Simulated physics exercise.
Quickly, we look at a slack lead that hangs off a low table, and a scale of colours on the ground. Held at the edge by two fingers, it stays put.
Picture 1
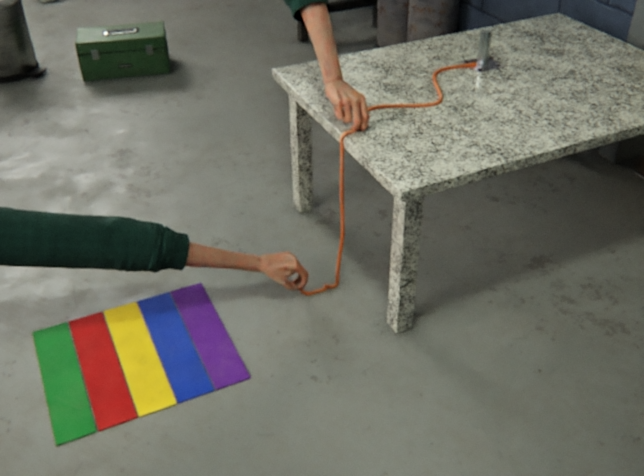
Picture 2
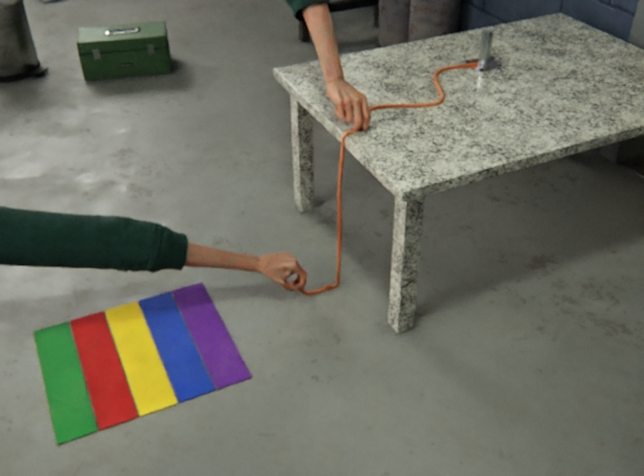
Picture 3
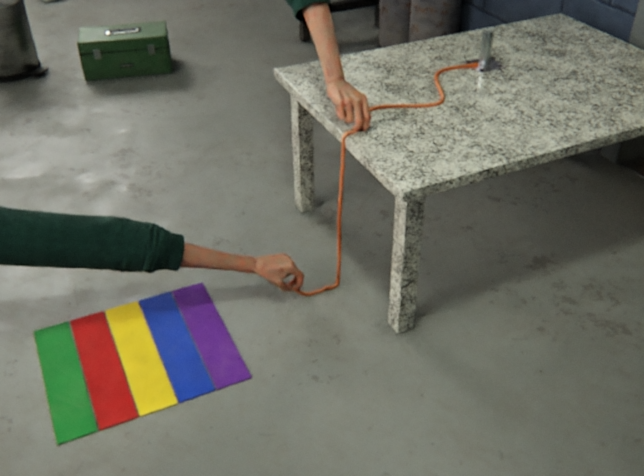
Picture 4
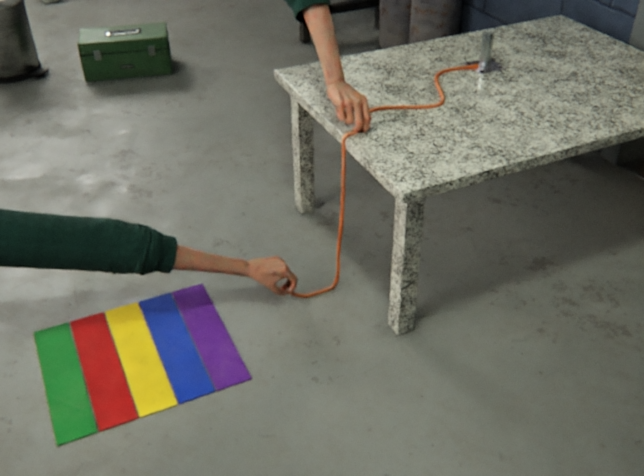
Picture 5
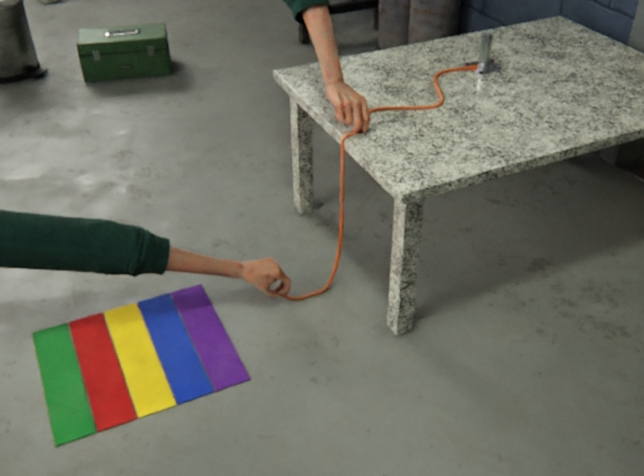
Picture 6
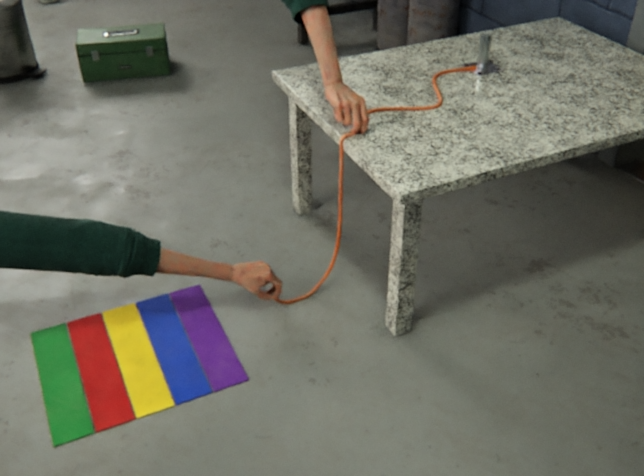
Concrete-floored room, one hand pressing an orange cord at a stone table's edge while another draws its end slightly left.
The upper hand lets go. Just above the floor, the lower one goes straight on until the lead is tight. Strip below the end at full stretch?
Yellow.
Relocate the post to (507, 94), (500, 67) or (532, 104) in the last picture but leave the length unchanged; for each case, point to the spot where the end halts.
The spots are near (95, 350), (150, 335) and (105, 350).
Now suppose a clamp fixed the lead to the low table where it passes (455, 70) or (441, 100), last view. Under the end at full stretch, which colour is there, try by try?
Strip colours by try: Yellow / blue.
A little later, end near (183, 324); over blue.
Next, end near (147, 335); over yellow.
When it is tight, end near (125, 342); over yellow. It gets as far as the yellow strip.
